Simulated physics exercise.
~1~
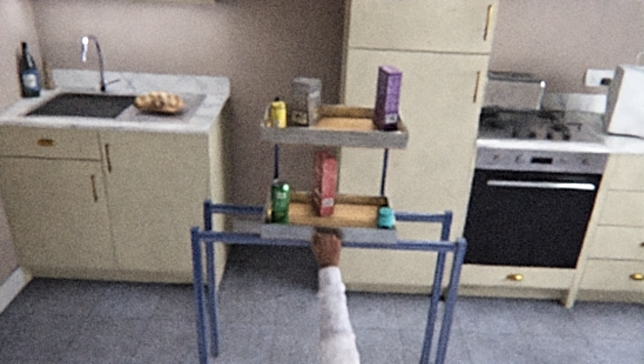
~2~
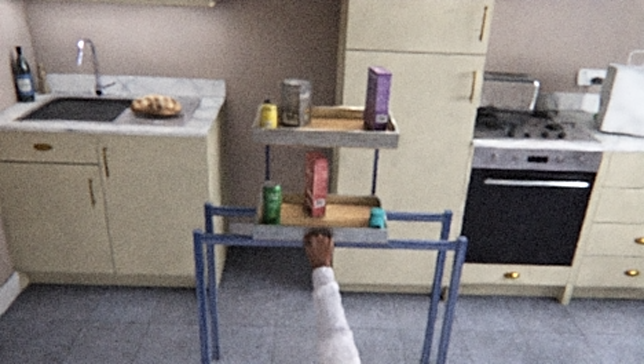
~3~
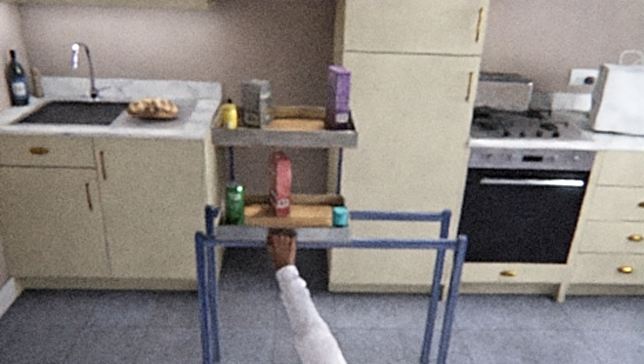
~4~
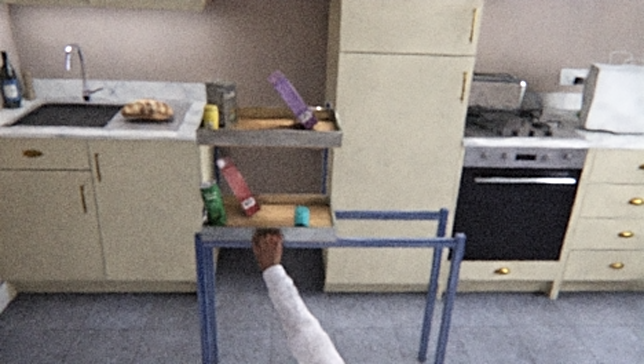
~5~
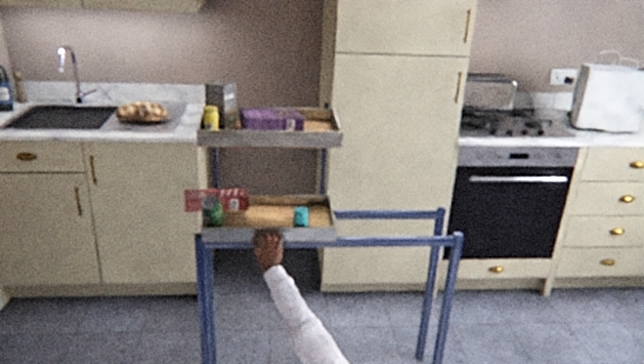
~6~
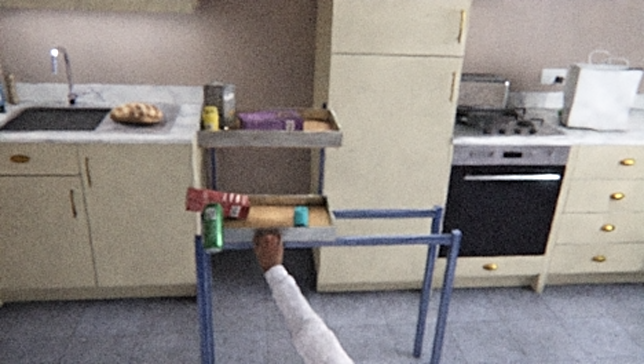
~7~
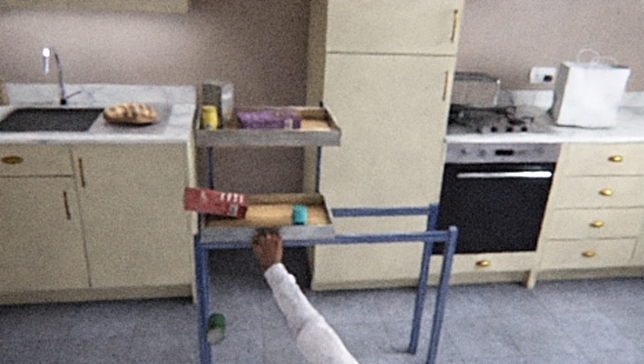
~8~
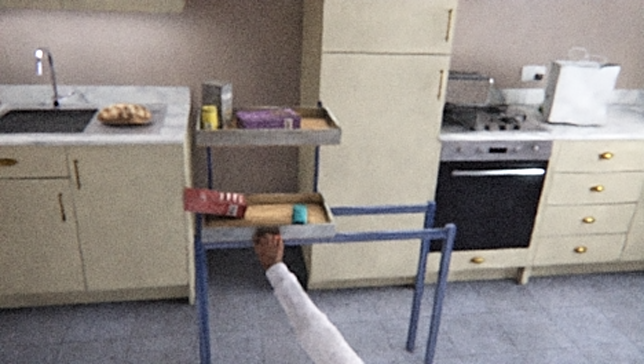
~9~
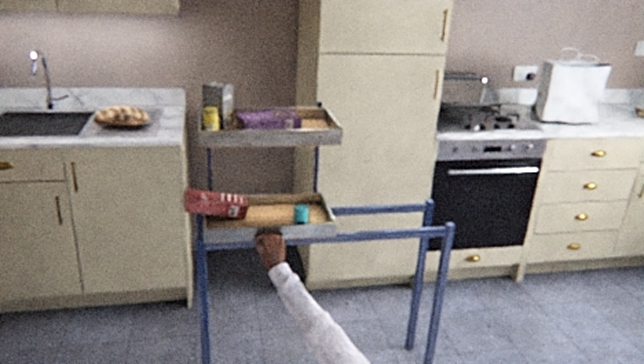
At first, a hand holds the lower level of a two-tier tray on a blue frame in a kitchen, with cartons, a purple packet, a green can and small shakers standing on it. The hand moves the tray left, and everything rides along upright. As it reaches the left end, the purple packet, the red carton and the green can tip left. The packet and red carton topple onto their sides, while the can tumbles over the edge and drops toward the floor. Finally, the can is out of sight, the fallen pair stay on the tray, and the grey carton and both shakers still stand.
